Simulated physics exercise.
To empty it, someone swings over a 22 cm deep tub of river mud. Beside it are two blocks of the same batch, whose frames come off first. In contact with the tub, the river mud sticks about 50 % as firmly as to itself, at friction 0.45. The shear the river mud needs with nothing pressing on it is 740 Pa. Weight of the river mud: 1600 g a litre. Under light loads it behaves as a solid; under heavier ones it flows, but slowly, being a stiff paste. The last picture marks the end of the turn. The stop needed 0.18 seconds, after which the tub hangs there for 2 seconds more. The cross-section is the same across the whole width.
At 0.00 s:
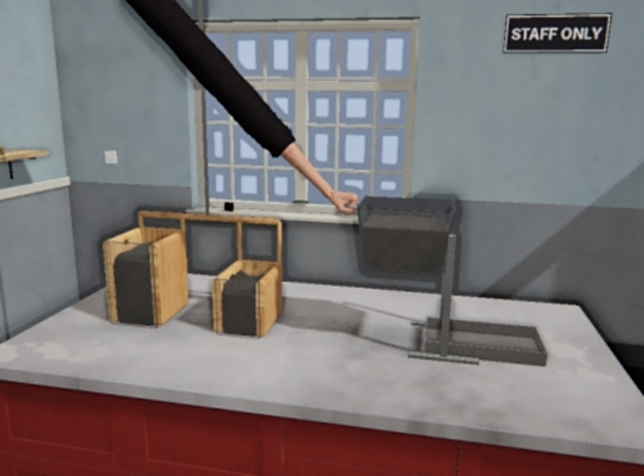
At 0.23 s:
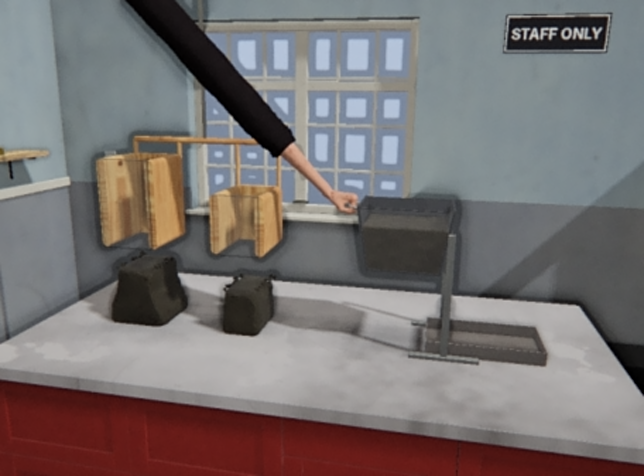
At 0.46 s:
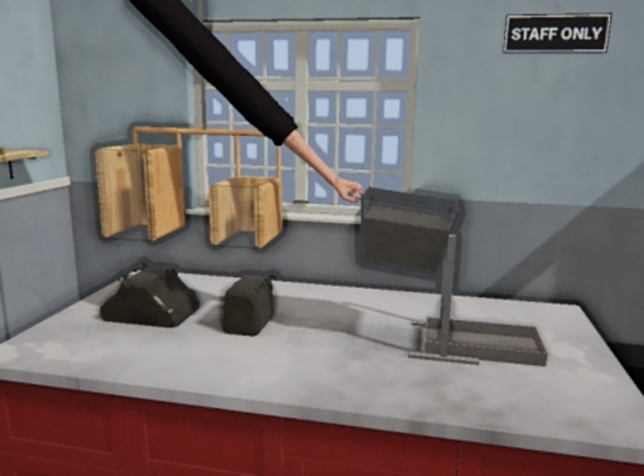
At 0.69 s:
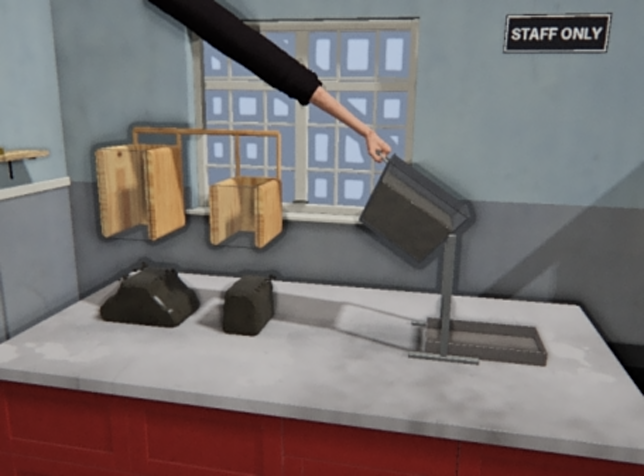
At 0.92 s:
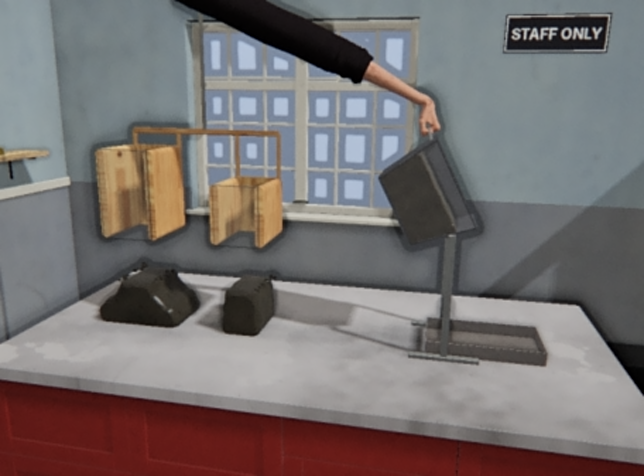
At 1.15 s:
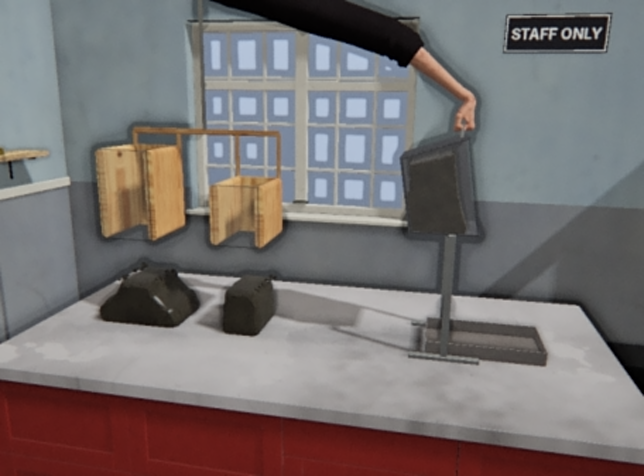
An arm held a dark tub's rim while wooden boxes lifted off two dark mud blocks and the left one slumped, then swung the tub up and rightward until it was nearly on its side.
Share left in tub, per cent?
Near 60 %.
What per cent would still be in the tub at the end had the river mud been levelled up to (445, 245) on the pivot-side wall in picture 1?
I'd guess around 100 in a hundred.
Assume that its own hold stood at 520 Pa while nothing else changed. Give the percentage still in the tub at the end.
In that case some 50 per cent.
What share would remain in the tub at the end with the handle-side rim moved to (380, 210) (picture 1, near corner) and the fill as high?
Roughly 100 %.
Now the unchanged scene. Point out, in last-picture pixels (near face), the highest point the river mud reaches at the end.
I'd point to somewhere around (426, 198).
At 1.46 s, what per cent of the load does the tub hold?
Roughly 85 per cent.
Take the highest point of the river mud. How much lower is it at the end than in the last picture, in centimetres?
About 14 cm.
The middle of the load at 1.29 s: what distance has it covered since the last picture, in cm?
Some 4 cm.
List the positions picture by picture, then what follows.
Handle-side rim at (359, 207), tilt 0 degrees; highest point of the river mud at (430, 230); test blocks 28 cm, 18 cm high (left to right), in the first picture.
Handle-side rim at (359, 207), tilt 0 degrees; highest point of the river mud at (430, 230); test blocks 23 cm, 17 cm high (left to right), in the second picture.
Handle-side rim at (363, 197), tilt 7 degrees; highest point of the river mud at (368, 218); test blocks 18 cm, 17 cm high (left to right), in the third picture.
Handle-side rim at (391, 161), tilt 34 degrees; highest point of the river mud at (385, 182); test blocks 18 cm, 17 cm high (left to right), in the fourth picture.
Handle-side rim at (438, 140), tilt 63 degrees; highest point of the river mud at (420, 156); test blocks 18 cm, 17 cm high (left to right), in the fifth picture.
Handle-side rim at (470, 140), tilt 80 degrees; highest point of the river mud at (454, 156); test blocks 18 cm, 17 cm high (left to right), in the sixth picture.
By 1.29 s, the tub is at 80 degrees and holds 99 %.
By 1.46 s, the tub is at 80 degrees and holds 83 %.
By 1.63 s, the tub is at 80 degrees and holds 66 %.
By 1.80 s, the tub is at 80 degrees and holds 60 %.
By 3.15 s, at the end, the tub is at 80 degrees and holds 60 %.
